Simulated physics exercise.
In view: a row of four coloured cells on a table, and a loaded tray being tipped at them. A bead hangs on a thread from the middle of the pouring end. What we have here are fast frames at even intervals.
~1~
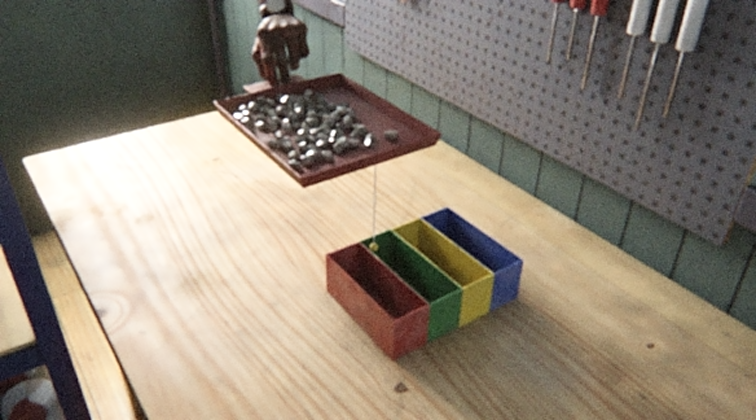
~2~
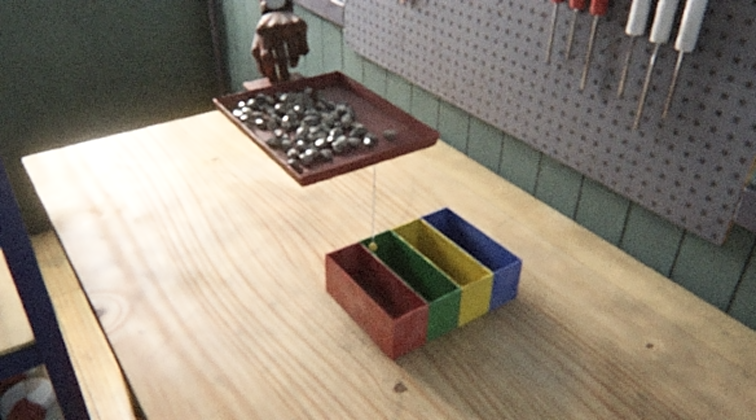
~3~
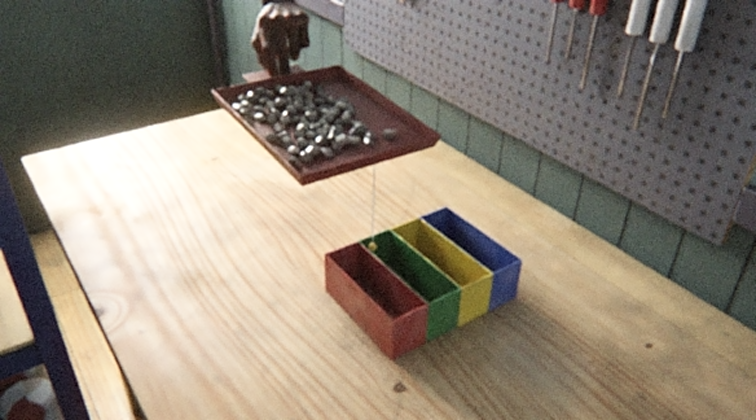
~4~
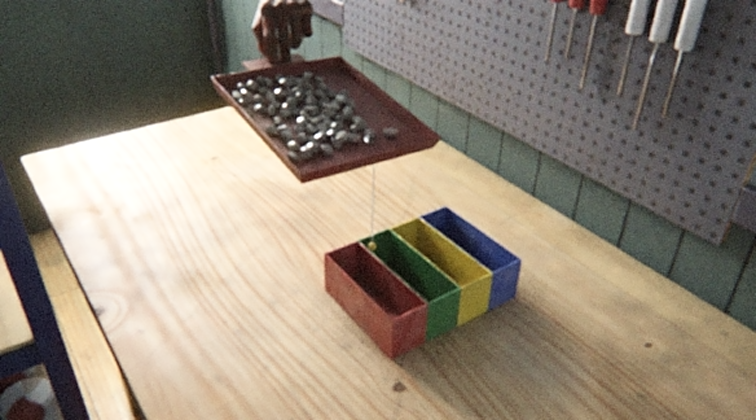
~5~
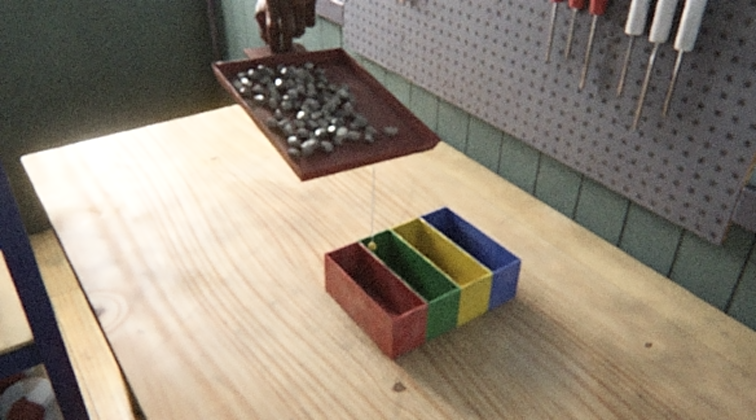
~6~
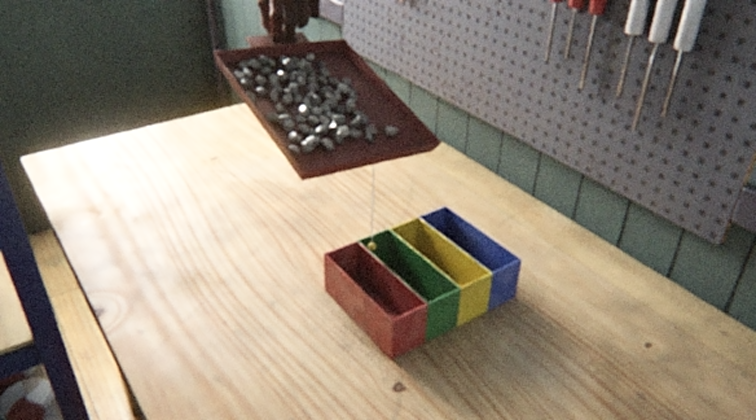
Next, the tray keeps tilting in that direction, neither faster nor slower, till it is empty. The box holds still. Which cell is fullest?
The yellow cell.
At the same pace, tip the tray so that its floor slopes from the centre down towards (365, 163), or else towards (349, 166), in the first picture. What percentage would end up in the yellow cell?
Well, 10 percent for one and then 0 percent for the other.
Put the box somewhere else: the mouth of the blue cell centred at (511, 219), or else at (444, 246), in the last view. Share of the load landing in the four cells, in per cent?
80 and 90 in a hundred, in turn.
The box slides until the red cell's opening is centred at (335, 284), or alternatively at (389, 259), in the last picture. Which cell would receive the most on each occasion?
It would be blue the first time and green the second time.
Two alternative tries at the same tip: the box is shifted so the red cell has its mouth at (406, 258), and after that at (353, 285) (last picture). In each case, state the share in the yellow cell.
10 %, then 40 %.
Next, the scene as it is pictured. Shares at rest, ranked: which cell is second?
Green.
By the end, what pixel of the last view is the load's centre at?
I'd put the middle somewhere around (431, 282).
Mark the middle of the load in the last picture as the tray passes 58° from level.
The middle of the load sits near (396, 135).
Soon, tray tipped steeply; nearly all on the tray; a stray few falling or outside the box.
A while on, tray tipped right over; about half on the tray; about a quarter in the yellow cell; a small part in the blue cell; a small part in the green cell; a small part falling or outside the box.
Towards the end, tray tipped past a quarter turn; about half in the yellow cell; about a quarter in the green cell; a small part in the blue cell; a small part in the red cell.
Finally, tray tipped past a quarter turn; about half in the yellow cell; about a quarter in the green cell; a small part in the blue cell; a small part in the red cell.
